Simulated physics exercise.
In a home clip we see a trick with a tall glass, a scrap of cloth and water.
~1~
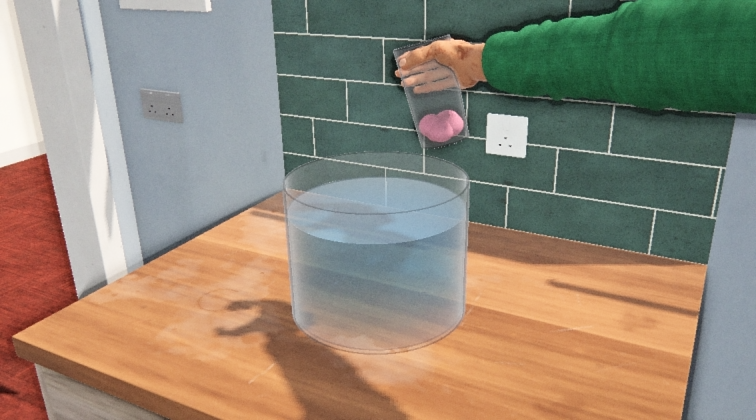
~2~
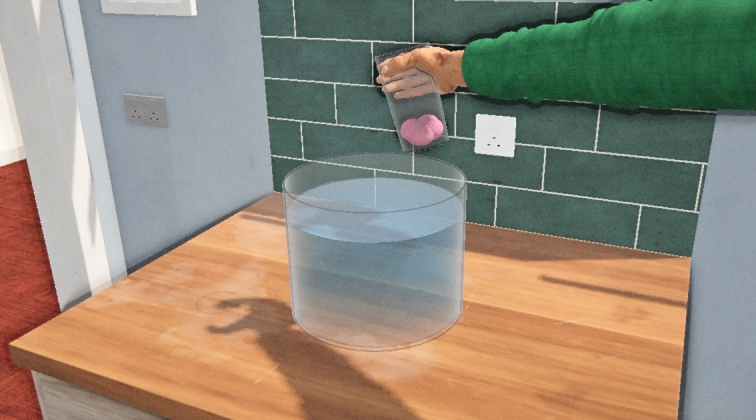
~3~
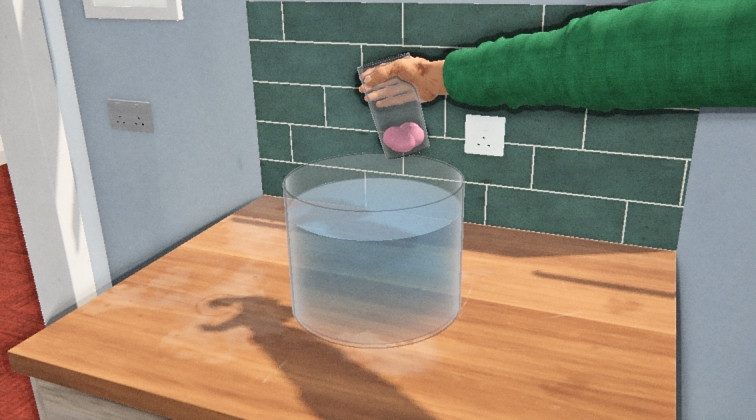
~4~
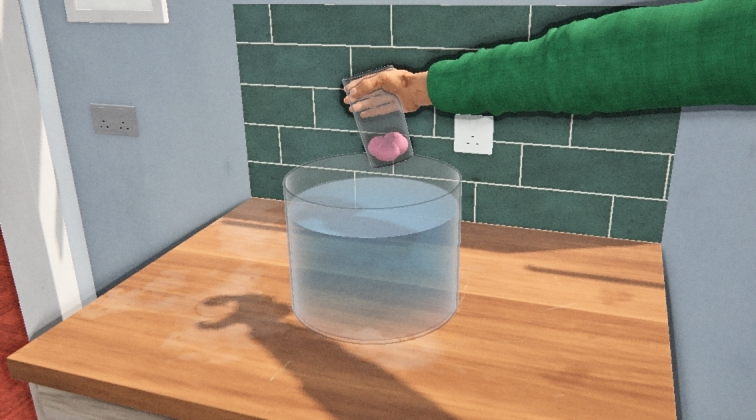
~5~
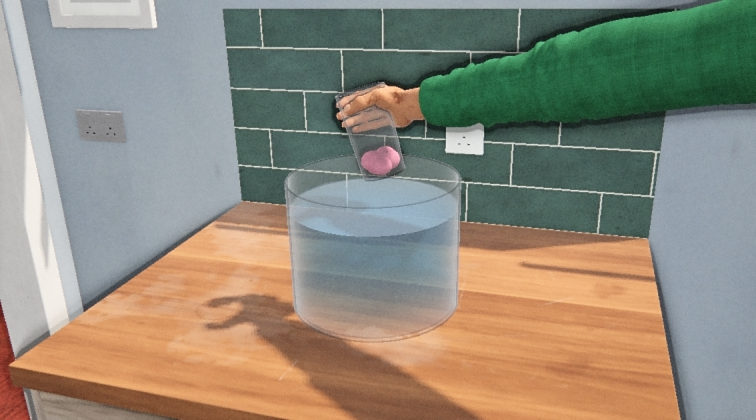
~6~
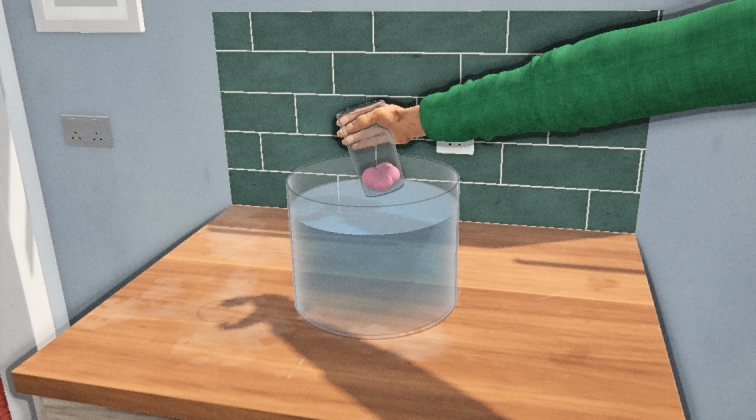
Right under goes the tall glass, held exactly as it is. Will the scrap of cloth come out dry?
The scrap of cloth is flooded.
A moment on, the tall glass enters the water.
Further on, water pours in as the air escapes.
When it is over, the tall glass is under, flooded, and the scrap of cloth is wet.
